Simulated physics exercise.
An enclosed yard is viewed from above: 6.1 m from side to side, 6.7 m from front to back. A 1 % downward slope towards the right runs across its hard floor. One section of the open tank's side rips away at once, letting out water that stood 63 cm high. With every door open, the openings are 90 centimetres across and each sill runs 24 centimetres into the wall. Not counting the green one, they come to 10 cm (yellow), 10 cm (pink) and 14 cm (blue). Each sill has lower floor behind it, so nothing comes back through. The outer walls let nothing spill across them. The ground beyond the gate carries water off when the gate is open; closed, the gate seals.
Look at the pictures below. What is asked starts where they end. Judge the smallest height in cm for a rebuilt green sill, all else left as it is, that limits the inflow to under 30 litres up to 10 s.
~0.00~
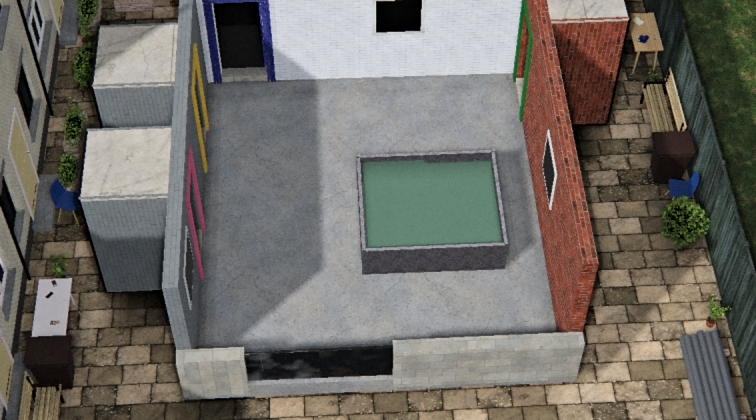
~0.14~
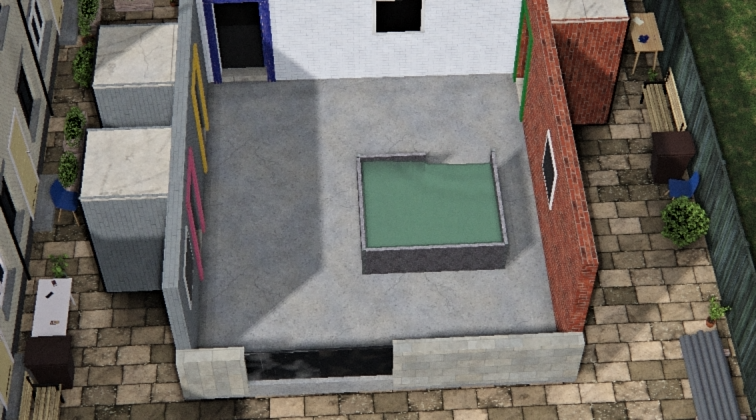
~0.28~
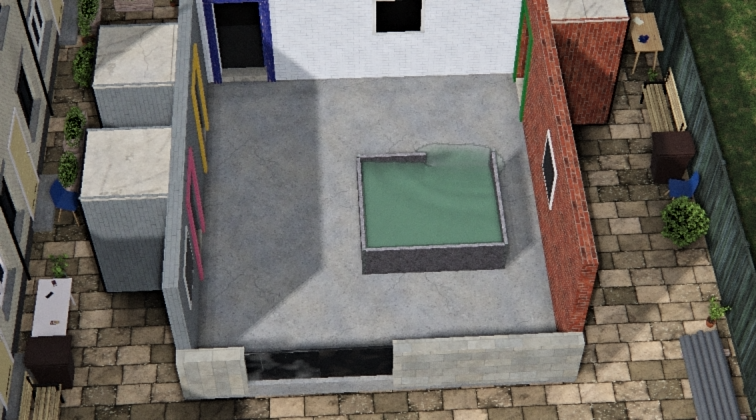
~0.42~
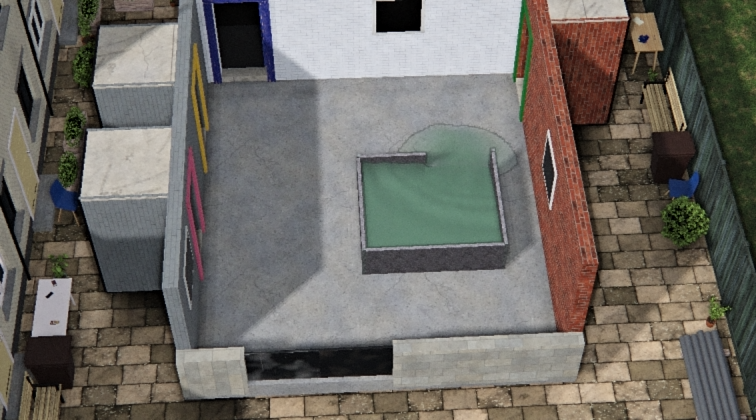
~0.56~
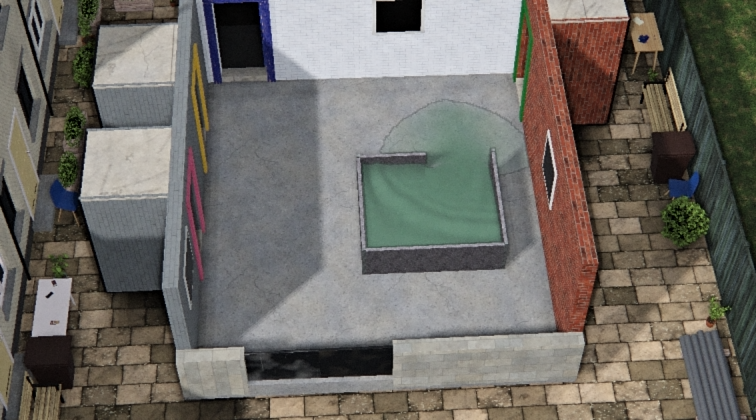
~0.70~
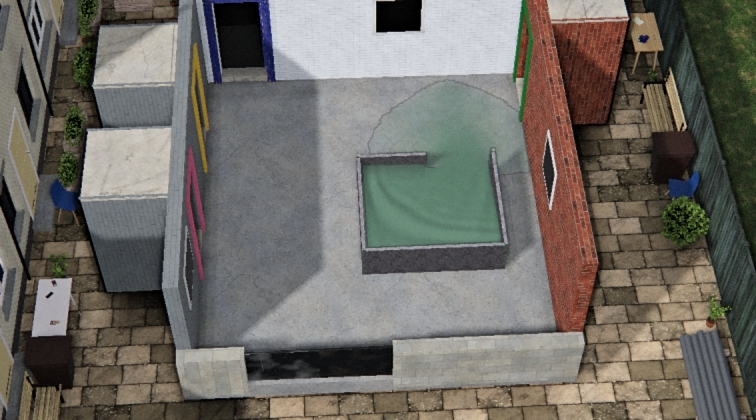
Roughly 31 cm at the least.
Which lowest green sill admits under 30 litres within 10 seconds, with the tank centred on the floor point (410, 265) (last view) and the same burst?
I'd put it at close to 26 cm.
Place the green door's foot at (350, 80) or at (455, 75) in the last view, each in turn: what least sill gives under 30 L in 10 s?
Roughly 9.0 cm for the first and 29 cm for the second.
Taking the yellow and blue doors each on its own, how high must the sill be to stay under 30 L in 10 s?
Roughly 9.5 cm at yellow and 9.5 cm at blue.
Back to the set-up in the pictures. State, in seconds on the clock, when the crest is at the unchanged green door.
About 2.6 seconds.
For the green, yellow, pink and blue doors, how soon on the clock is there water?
Green = 0.8 s, yellow = 3.6 s, pink = 5.0 s, blue = 2.4 s.
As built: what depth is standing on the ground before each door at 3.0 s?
Lab note, depth in cm: Green 29; yellow 0; pink 0; blue 4.
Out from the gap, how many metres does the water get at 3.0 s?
Near 5.4 metres, give or take.
After 1.4 s water covers 20 % of the floor, deepest (52 cm) near (507, 74); 20 cm at the green door, 0 litres in over its 13 cm sill.
After 3.0 s water covers 35 % of the floor, deepest (33 cm) near (516, 128); 29 cm at the green door, 141 litres in over its 13 cm sill.
After 10.0 s water covers 95 % of the floor, deepest (14 cm) near (457, 364); 12 cm at the green door, 293 litres in over its 13 cm sill.
At the green door as built, the water arrived by 0.9 s and peaked near 34 cm at 2.6 s.
Run again over the same 10 s with other heights there, 43 litres in over 28.5 cm, 8 litres over 38.5 cm. The limit of 30 litres is kept from about 31 cm up.
